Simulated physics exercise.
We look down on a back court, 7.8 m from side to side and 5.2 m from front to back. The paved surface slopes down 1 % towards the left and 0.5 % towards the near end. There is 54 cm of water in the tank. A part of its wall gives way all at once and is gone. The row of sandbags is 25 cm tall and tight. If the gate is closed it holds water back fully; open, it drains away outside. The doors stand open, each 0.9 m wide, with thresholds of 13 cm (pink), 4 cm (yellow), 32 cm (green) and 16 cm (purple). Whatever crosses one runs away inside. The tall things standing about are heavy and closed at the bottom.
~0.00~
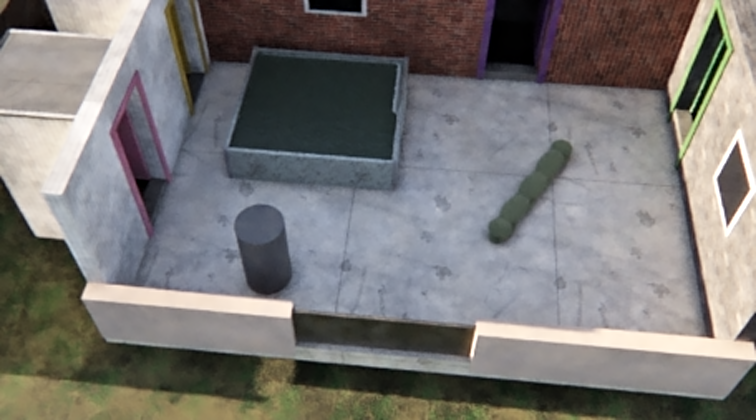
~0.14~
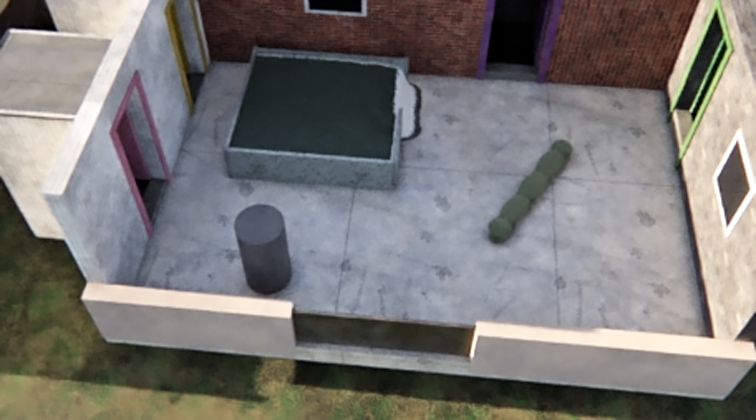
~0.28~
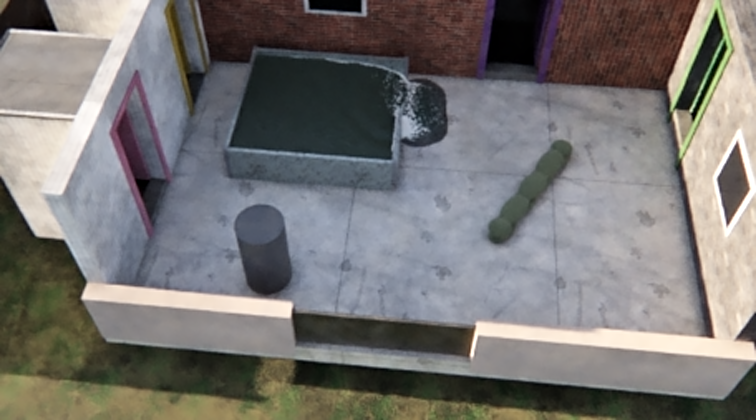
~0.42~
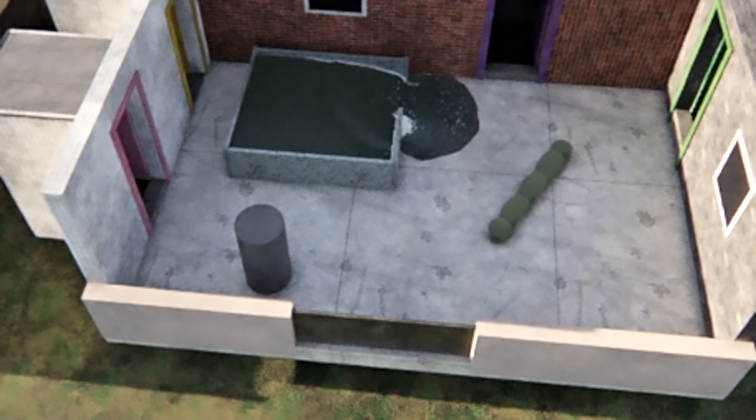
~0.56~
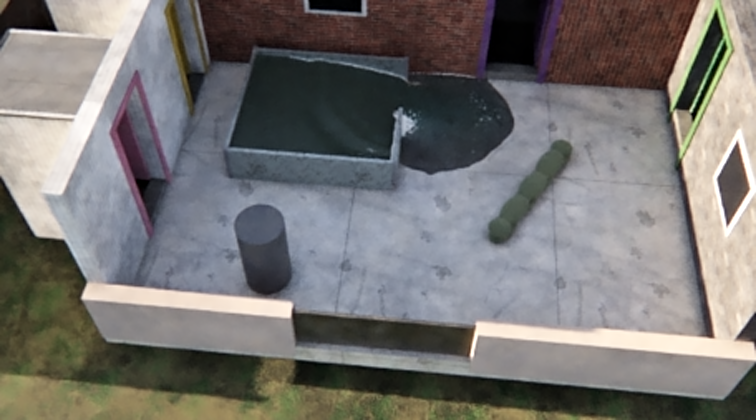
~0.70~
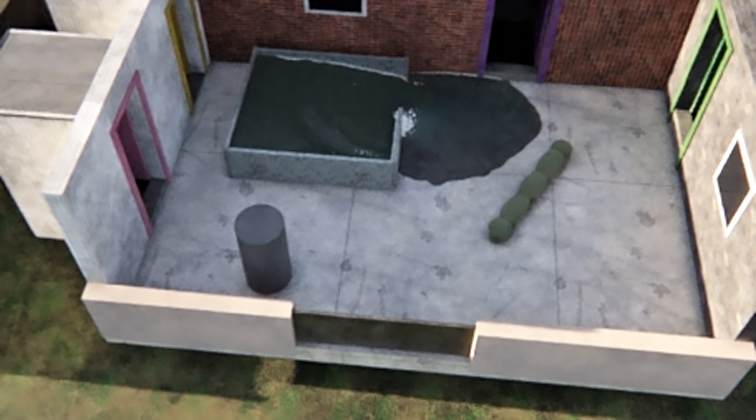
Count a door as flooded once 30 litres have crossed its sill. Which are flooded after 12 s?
Door by door: At the pink door it stays under the limit; at the yellow door it does not reach the limit; at the green door it does not reach the limit; at the purple door it keeps below the limit.
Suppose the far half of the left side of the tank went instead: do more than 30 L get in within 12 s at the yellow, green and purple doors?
Against that limit: Yellow over, green below, purple not over.
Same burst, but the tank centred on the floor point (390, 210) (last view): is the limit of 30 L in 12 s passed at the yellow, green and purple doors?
Against that limit: Yellow past it, green below, purple above.
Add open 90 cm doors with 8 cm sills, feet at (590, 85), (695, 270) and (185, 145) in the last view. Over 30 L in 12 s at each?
In that order: Over, under, under.
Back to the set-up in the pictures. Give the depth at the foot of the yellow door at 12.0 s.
Roughly 6.0 cm deep.
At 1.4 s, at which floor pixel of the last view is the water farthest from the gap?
Near (657, 132).
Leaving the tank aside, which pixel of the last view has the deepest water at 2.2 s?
Around (656, 124).
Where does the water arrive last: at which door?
It is the pink one.
After 1.4 s water covers 20 % of the floor and is deepest (28 cm) near (413, 108); pink door not reached, yellow door not reached, green door not reached, purple door 16 cm at the sill, 0 L in.
After 2.2 s water covers 25 % of the floor and is deepest (32 cm) near (656, 124); pink door not reached, yellow door not reached, green door 23 cm at the sill, 0 L in, purple door 17 cm at the sill, 0 L in.
After 3.5 s water covers 40 % of the floor and is deepest (29 cm) near (668, 133); pink door not reached, yellow door not reached, green door 26 cm at the sill, 0 L in, purple door 12 cm at the sill, 1 L in.
After 7.0 s water covers 80 % of the floor and is deepest (18 cm) near (291, 284); pink door not reached, yellow door 2 cm at the sill, 0 L in, green door 13 cm at the sill, 0 L in, purple door 13 cm at the sill, 1 L in.
After 12.0 s water covers 95 % of the floor and is deepest (18 cm) near (124, 315); pink door 13 cm at the sill, 1 L in, yellow door 6 cm at the sill, 4 L in, green door 5 cm at the sill, 0 L in, purple door 7 cm at the sill, 1 L in.
